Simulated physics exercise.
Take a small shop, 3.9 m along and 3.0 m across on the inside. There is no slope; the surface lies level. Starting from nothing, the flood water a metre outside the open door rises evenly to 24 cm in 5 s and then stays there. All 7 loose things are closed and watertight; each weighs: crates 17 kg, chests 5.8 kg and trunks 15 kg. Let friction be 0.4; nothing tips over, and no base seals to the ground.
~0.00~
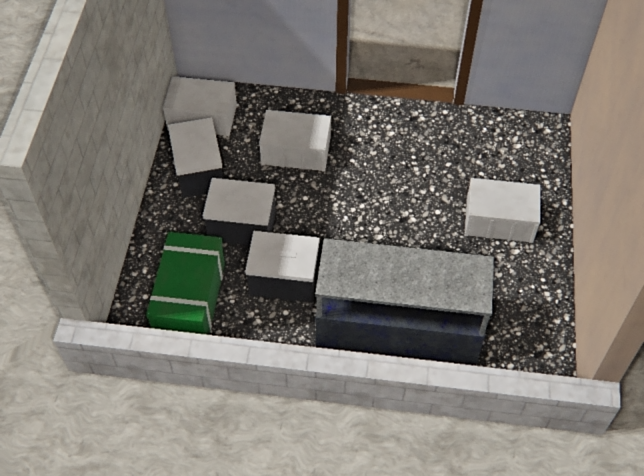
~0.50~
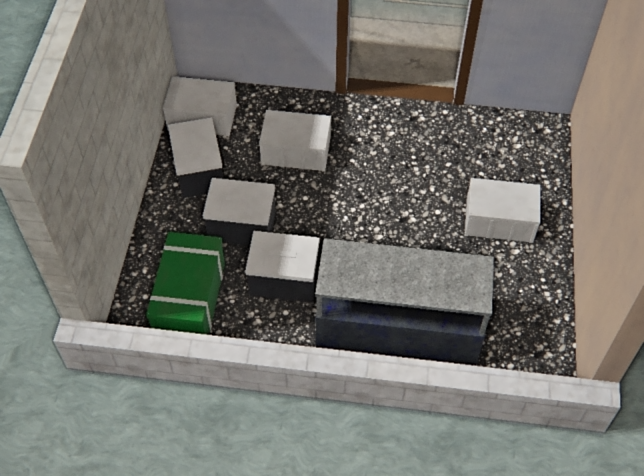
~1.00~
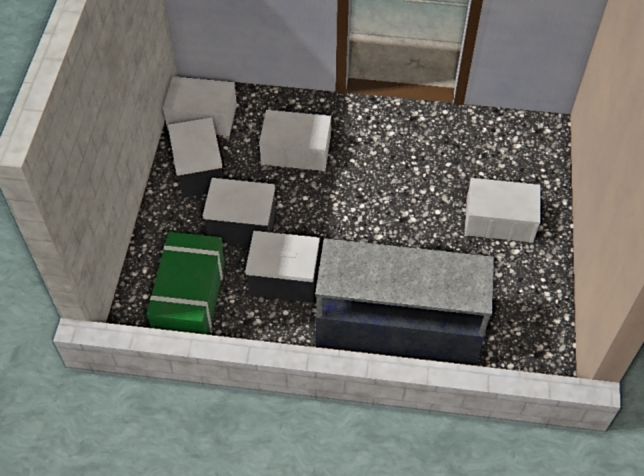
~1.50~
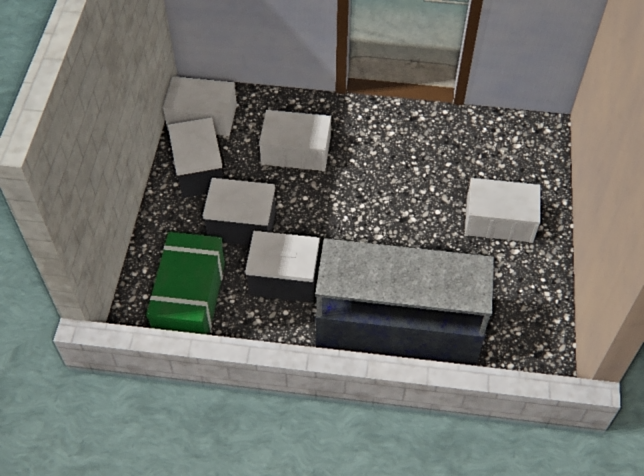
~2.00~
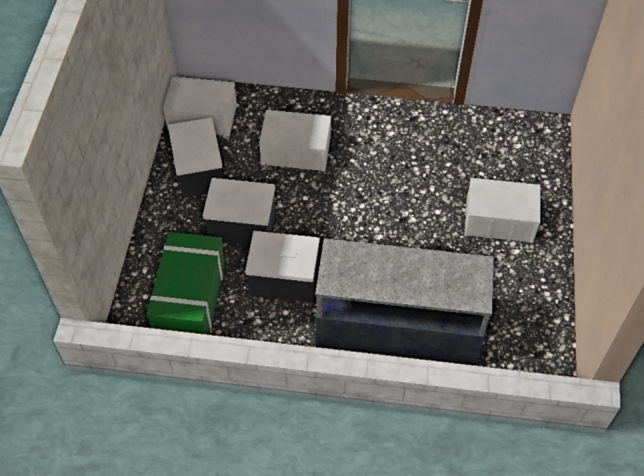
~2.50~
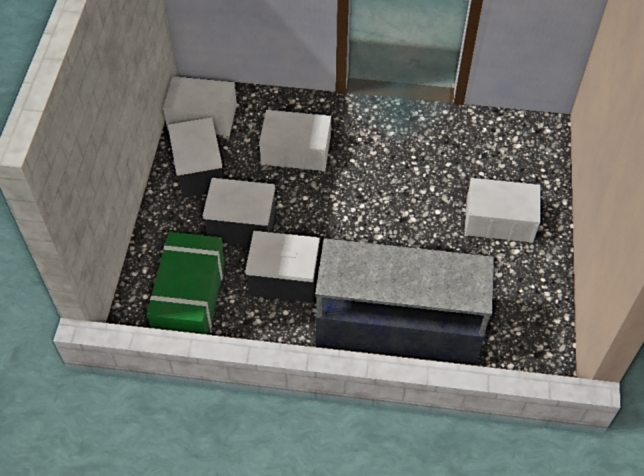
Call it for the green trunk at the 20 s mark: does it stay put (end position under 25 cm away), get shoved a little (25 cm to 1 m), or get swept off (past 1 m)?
It gets swept off.
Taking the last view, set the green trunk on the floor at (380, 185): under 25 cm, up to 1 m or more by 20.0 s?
I'd say it goes a long distance.
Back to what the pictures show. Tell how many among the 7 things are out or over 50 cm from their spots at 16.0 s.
4 of them.
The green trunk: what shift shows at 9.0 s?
By that time, close to 60 cm.
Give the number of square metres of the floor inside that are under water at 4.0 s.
That flooded area is roughly 3.5 m2.
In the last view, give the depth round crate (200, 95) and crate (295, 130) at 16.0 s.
I'd estimate 18 cm for the first and 14 cm for the second.
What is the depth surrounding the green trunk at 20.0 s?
Roughly 18 cm deep.
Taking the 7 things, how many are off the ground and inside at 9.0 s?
The count is 6.
After 4.0 s the green trunk is near (185, 275), 0.0 m from its start, aground; 0 afloat.
After 9.0 s the green trunk is near (146, 219), 0.6 m from its start, afloat; 6 afloat.
After 16.0 s the green trunk is near (307, 165), 1.4 m from its start, afloat; 7 afloat.
After 20.0 s the green trunk is near (303, 114), 1.9 m from its start, afloat; 7 afloat.
